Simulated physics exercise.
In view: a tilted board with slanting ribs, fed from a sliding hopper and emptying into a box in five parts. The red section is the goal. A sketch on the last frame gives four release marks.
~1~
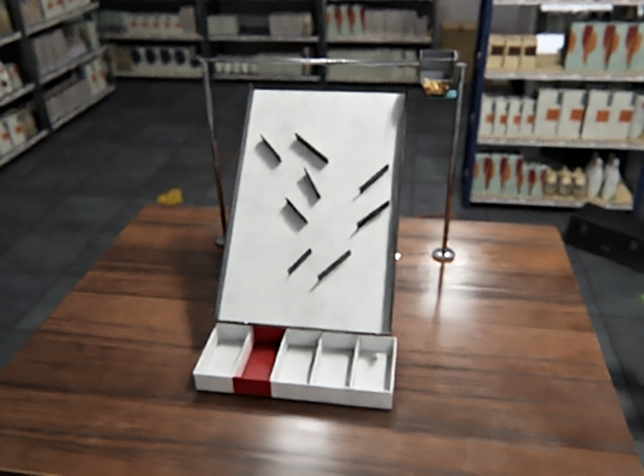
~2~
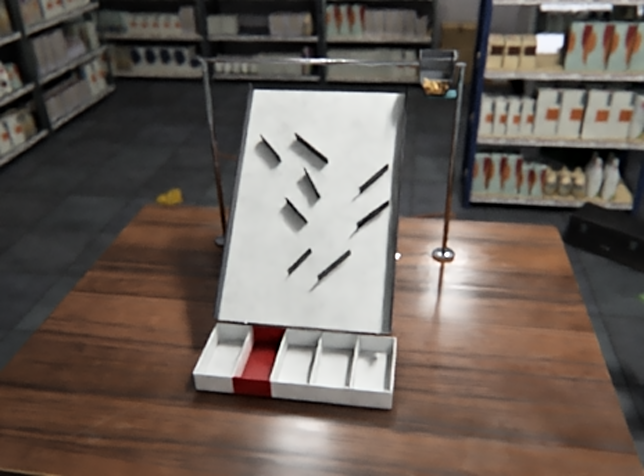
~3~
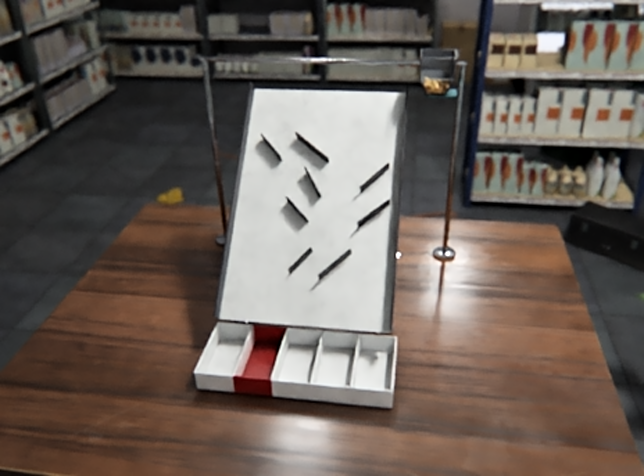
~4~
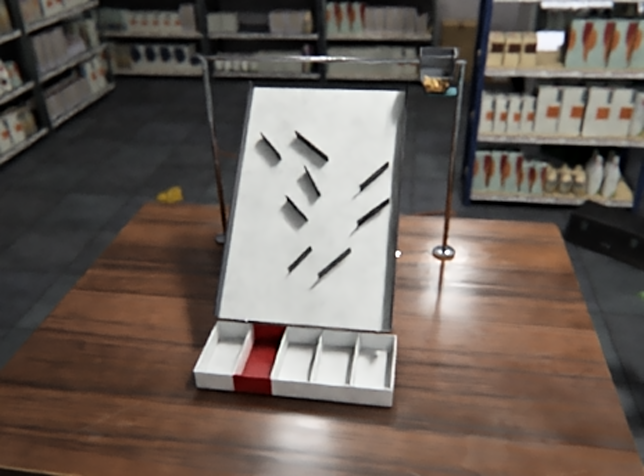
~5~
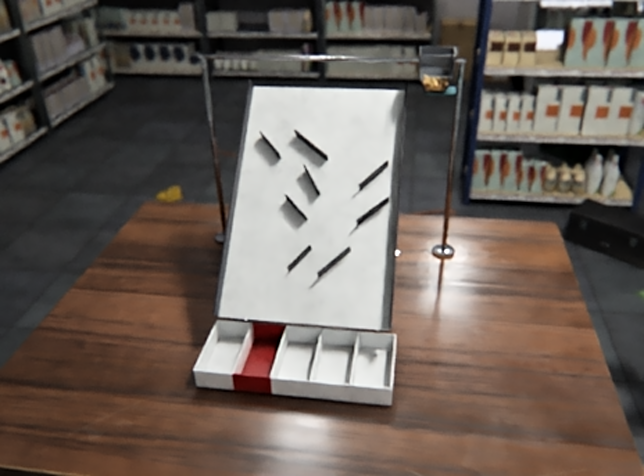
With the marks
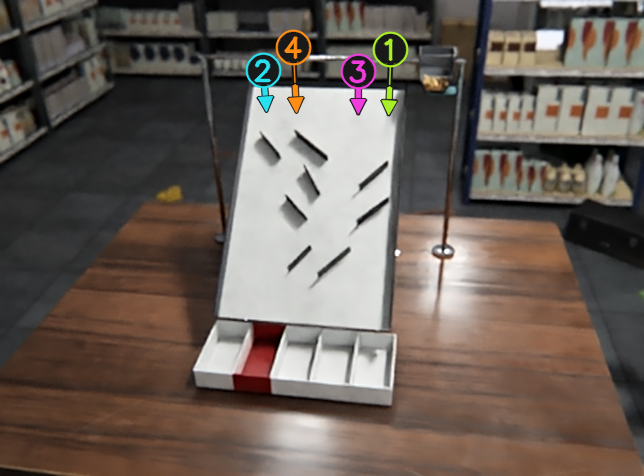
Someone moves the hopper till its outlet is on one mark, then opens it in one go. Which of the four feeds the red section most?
3 is best.
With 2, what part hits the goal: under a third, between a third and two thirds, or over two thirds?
It is under a third.
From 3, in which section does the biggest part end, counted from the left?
The second.
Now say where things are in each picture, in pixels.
In the first picture, hopper near (436, 86), dried chickpeas, door shut.
In the second picture, ribs (260, 134) to (279, 157), (295, 133) to (327, 159), (304, 168) to (319, 194).
In the third picture, ribs (360, 187) to (389, 163), (286, 197) to (306, 219), (358, 223) to (389, 199).
In the fourth picture, ribs (287, 269) to (311, 246), (318, 275) to (350, 248).
In the fifth picture, red section near (252, 382), number 2 of 5 from the left.
On the marked copy, mark 1 meets the board at (388, 109); mark 2 meets the board at (266, 106); mark 3 meets the board at (358, 108); mark 4 meets the board at (296, 107).
For mark 1, close to a third in the red section, close to two thirds in other sections.
For mark 2, a small share in the red section, the bulk in other sections.
For mark 3, close to two thirds in the red section, close to a third in other sections.
For mark 4, close to a third in the red section, close to two thirds in other sections.
